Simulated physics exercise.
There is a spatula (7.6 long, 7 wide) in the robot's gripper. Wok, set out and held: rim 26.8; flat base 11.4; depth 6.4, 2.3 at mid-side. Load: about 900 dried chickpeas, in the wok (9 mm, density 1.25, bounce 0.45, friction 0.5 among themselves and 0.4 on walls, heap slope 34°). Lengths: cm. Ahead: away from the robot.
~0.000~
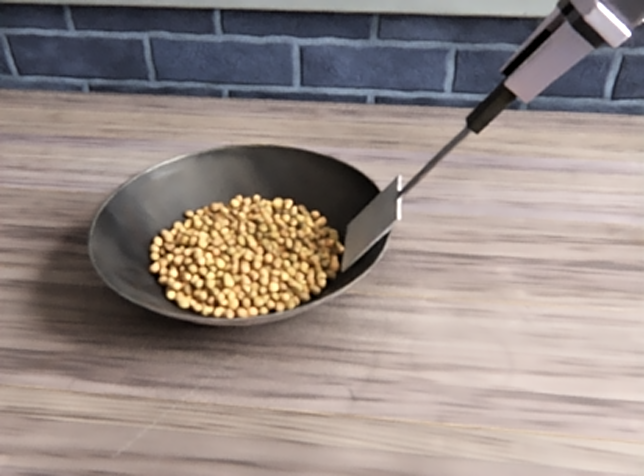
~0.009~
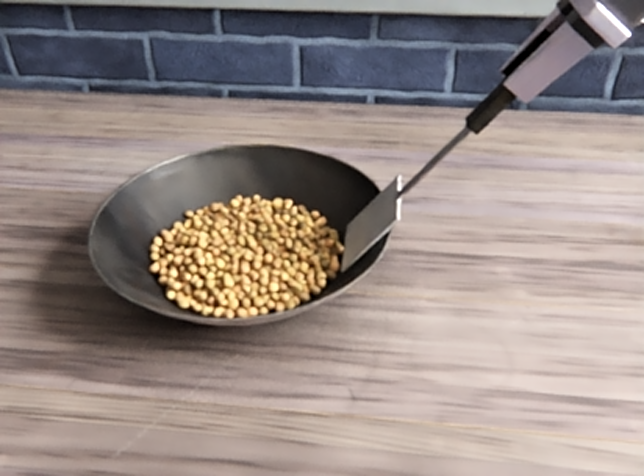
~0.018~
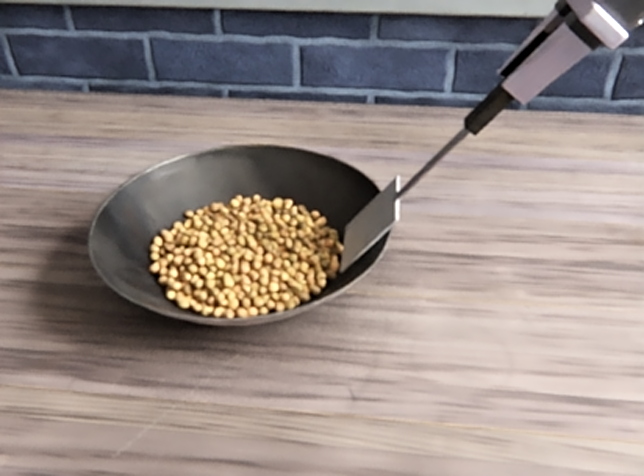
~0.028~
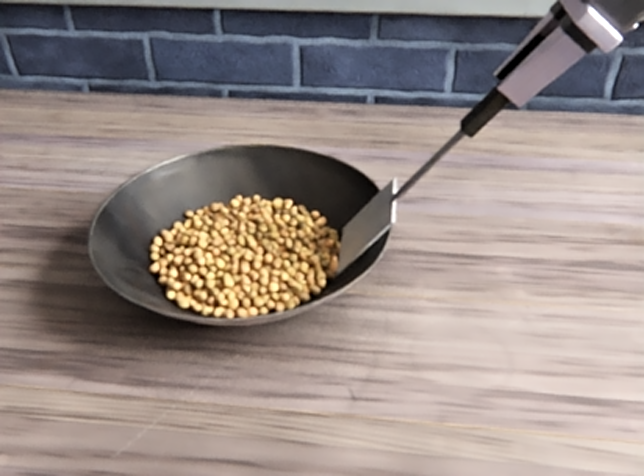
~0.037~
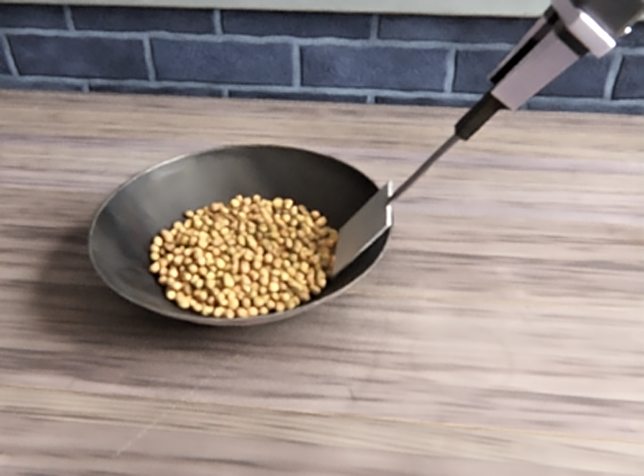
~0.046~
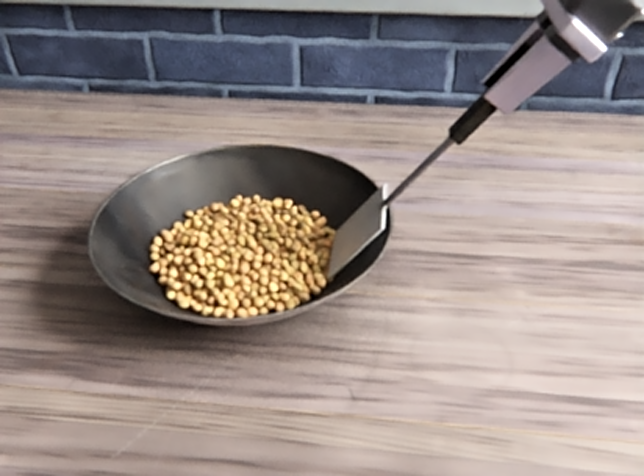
A spatula held by a robot's gripper shifted slightly left and down along the right side of a dark wok, its blade edging against the pile of dried chickpeas, which barely moved.
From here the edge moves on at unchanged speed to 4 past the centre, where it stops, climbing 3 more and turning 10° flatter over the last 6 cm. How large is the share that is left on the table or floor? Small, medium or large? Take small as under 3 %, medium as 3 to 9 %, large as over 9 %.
Small, so under 3 %.
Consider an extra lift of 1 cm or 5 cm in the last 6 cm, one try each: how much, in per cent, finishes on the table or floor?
About 0 and 0 per cent.
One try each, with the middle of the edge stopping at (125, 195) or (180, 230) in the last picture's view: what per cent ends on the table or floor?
First try roughly 25 percent, second roughly 0 percent.
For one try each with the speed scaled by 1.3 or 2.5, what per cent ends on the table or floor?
The two tries give about 0 and 5 in a hundred.
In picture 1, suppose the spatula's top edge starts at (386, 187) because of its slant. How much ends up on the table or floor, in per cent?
About 0 per cent.
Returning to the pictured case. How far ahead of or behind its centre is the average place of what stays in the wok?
Ahead of centre, roughly 3.5 centimetres.
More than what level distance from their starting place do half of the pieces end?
Roughly 3 centimetres.
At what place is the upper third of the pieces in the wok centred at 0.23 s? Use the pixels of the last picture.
I'd put it somewhere near (194, 234).
By 0.14 s, sloping 53°, highest piece 7 above the table; 900 in the wok.
By 0.23 s, sloping 48°, highest piece 5 above the table; 900 in the wok.
By 0.48 s, sloping 43°, highest piece 6 above the table; 900 in the wok.
By 1.53 s, sloping 43°, highest piece 6 above the table; 900 in the wok.
Final count, 900 in the wok. That is 0 % on the table or floor.
